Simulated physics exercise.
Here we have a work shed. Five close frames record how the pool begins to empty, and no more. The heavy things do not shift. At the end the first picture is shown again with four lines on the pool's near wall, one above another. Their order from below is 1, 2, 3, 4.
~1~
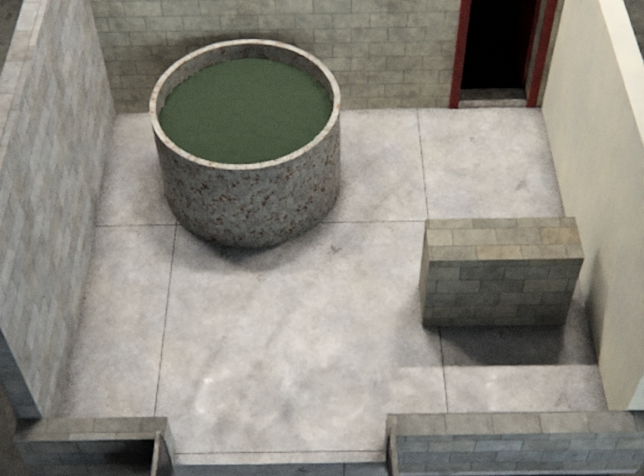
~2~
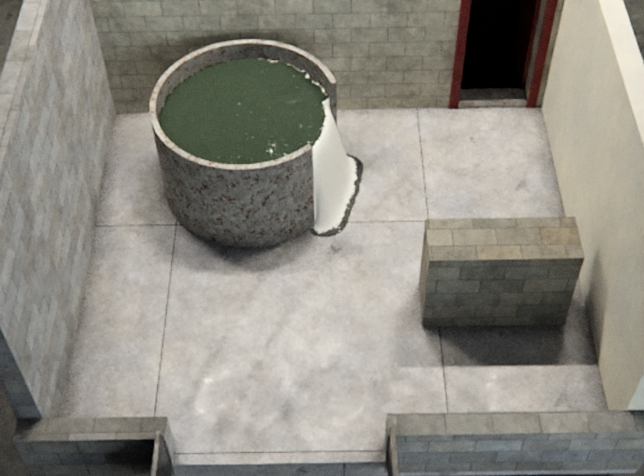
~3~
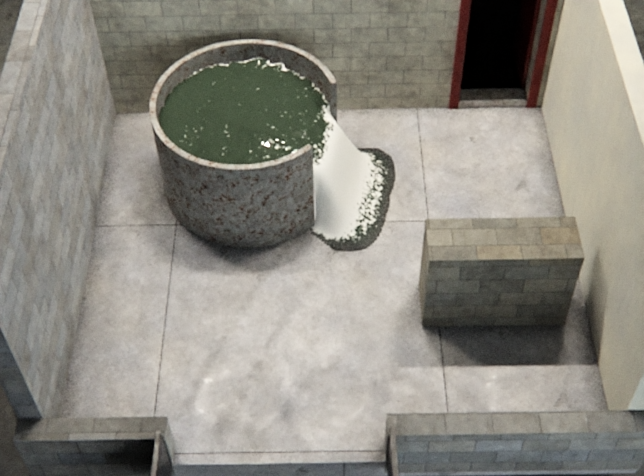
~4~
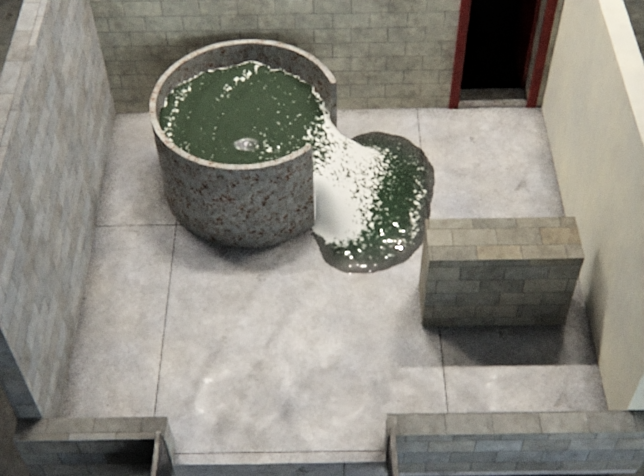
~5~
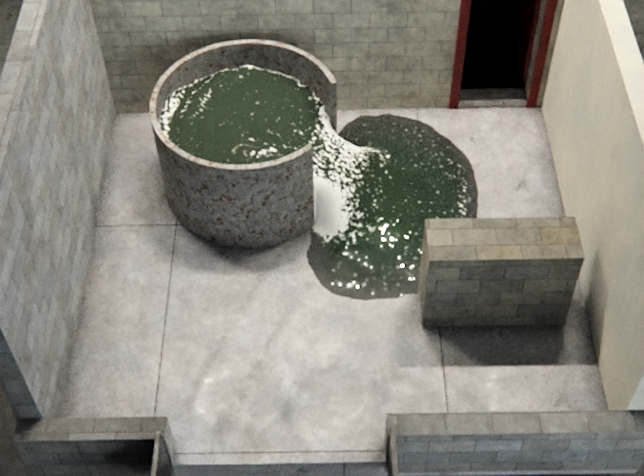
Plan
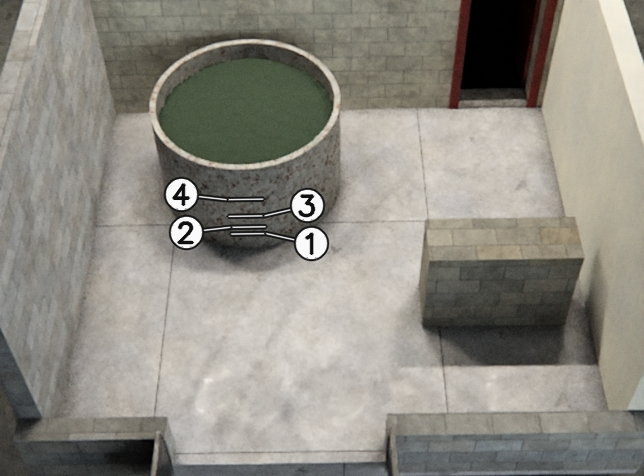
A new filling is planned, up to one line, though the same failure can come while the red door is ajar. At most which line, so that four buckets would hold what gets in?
The limit is 2.
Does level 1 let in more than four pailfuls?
No.
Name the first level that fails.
That would be 3.
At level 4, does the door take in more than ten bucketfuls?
Yes, clearly.
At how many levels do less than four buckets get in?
Two of the four.
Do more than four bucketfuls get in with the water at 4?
Yes, it does.
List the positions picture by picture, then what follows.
In the first frame, water in the pool at rest, its middle at (247, 115); foot of the red doorway at (492, 107); open gate at (277, 412).
In the second frame, front seen at (352, 159), 2 % of the ground wet.
In the third frame, front seen at (385, 159), 4 % of the ground wet.
In the fourth frame, front seen at (403, 142), 10 % of the ground wet.
In the fifth frame, front seen at (436, 143), 18 % of the ground wet.
On the marked copy, 1 at (248, 233); 2 at (247, 227); 3 at (246, 216); 4 at (244, 199); from the bottom up 1, 2, 3, 4.
If 1 is chosen, nothing gets over.
If 2 is chosen, a splash gets over, under a bucket.
If 3 is chosen, about 9 bucketfuls get in.
If 4 is chosen, dozens of bucketfuls pour in.
